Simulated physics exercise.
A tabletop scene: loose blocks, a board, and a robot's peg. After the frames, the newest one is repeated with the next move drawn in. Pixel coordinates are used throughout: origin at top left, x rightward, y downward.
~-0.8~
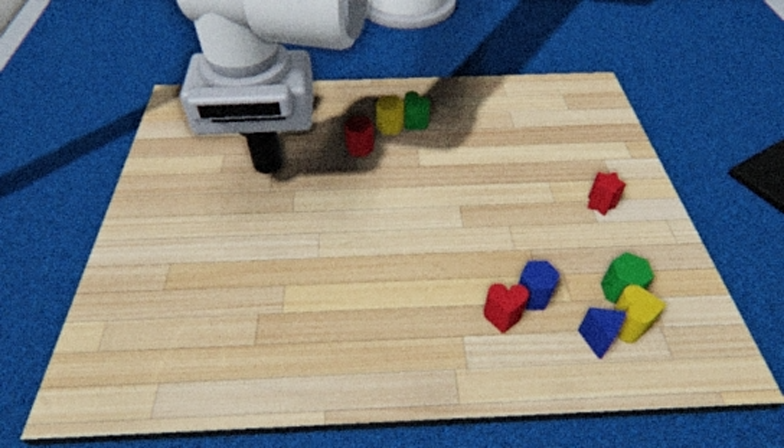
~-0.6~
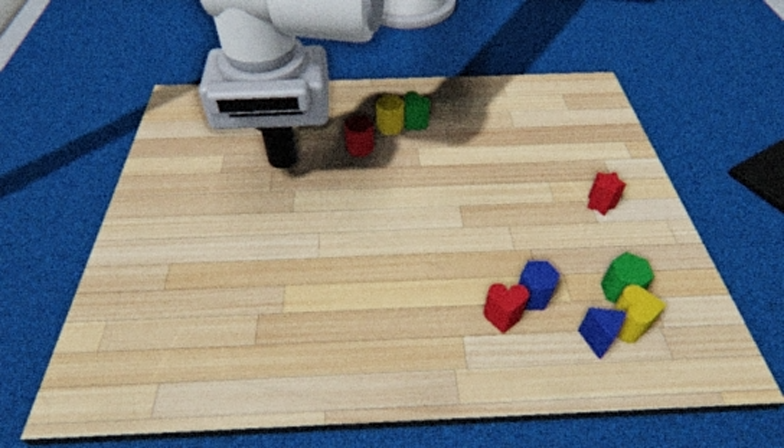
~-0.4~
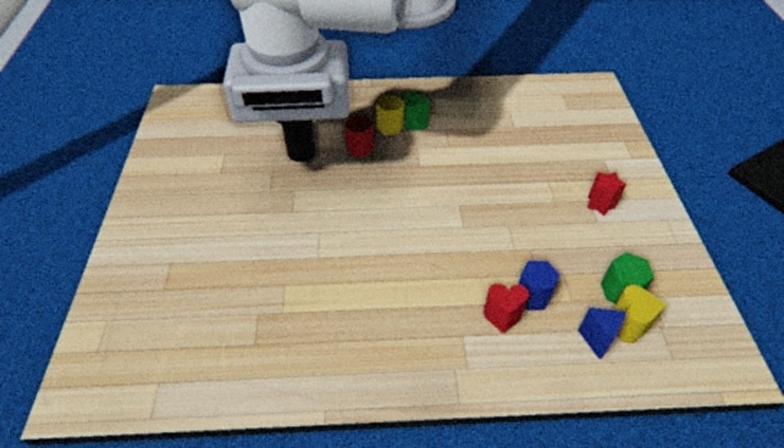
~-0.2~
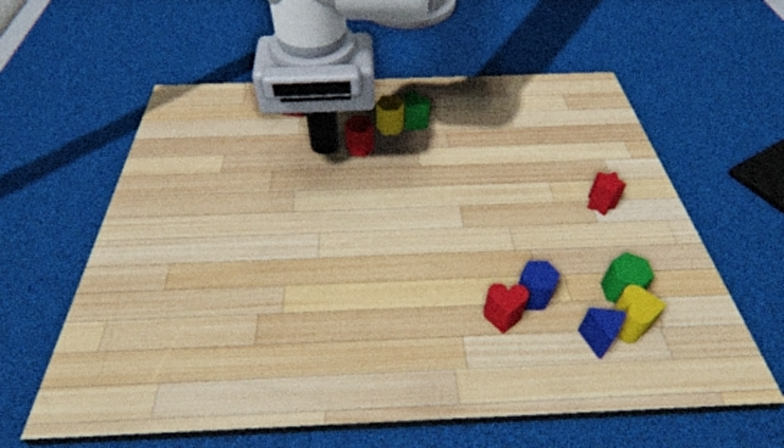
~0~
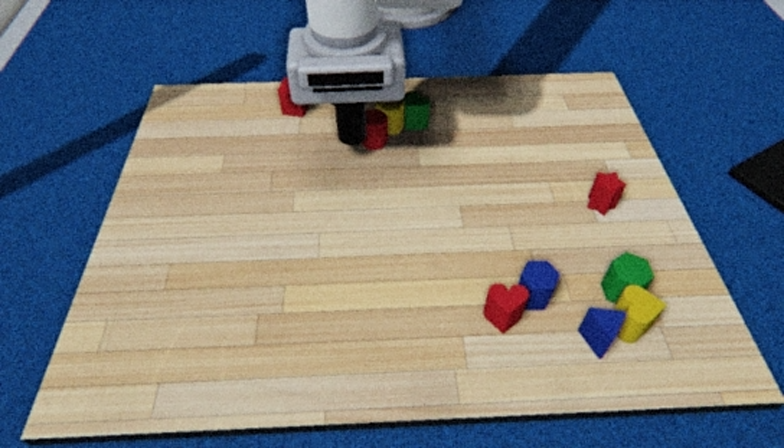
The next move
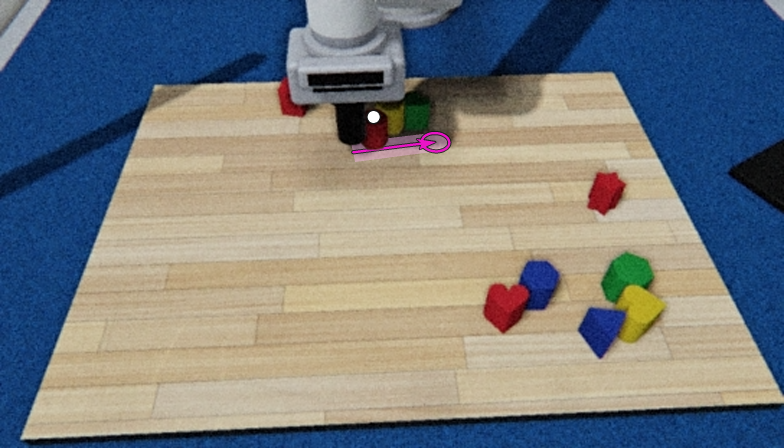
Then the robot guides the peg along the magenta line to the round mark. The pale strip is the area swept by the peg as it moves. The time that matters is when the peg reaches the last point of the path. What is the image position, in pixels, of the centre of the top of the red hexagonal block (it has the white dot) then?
Its top centre is at about (429, 101).
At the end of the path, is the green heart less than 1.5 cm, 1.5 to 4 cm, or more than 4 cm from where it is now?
It shifts 1.5 to 4 cm.
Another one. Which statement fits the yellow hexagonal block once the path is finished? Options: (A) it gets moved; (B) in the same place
Choice A: It gets moved.
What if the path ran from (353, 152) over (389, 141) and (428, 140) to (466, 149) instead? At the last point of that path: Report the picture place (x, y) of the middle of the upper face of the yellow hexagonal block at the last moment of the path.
I'd guess (407, 83).
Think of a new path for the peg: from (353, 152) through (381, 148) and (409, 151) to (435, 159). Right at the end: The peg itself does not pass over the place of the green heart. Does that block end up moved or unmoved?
That block gets shifted.
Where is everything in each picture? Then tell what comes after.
Peg tip (268, 164); block tops, red hexagonal block (359, 123); yellow hexagonal block (390, 102); green heart (416, 99), in the first frame.
Peg (283, 159); blocks unchanged, in the second frame.
Peg (302, 153); blocks unchanged, in the third frame.
Peg (325, 145); blocks unchanged, in the fourth frame.
Peg (352, 136); red hexagonal block (374, 117); yellow hexagonal block (390, 102); green heart (416, 99), in the fifth frame.
Path on the board, in a line from (353, 152) to (436, 142); the dot is on the red hexagonal block.
What follows on the original path. One third of the way, peg (381, 133); red hexagonal block (398, 110), turned 30° anticlockwise; yellow hexagonal block (400, 94), turned 30° anticlockwise; green heart (424, 96).
Two thirds of the way, peg (410, 129); red hexagonal block (416, 103), turned 75° anticlockwise; yellow hexagonal block (403, 89), turned 60° anticlockwise; green heart (429, 92), turned 40° clockwise.
At the end, peg (437, 126); red hexagonal block (429, 101), turned 135° anticlockwise; yellow hexagonal block (403, 89), turned 60° anticlockwise; green heart (431, 86), turned 30° clockwise.
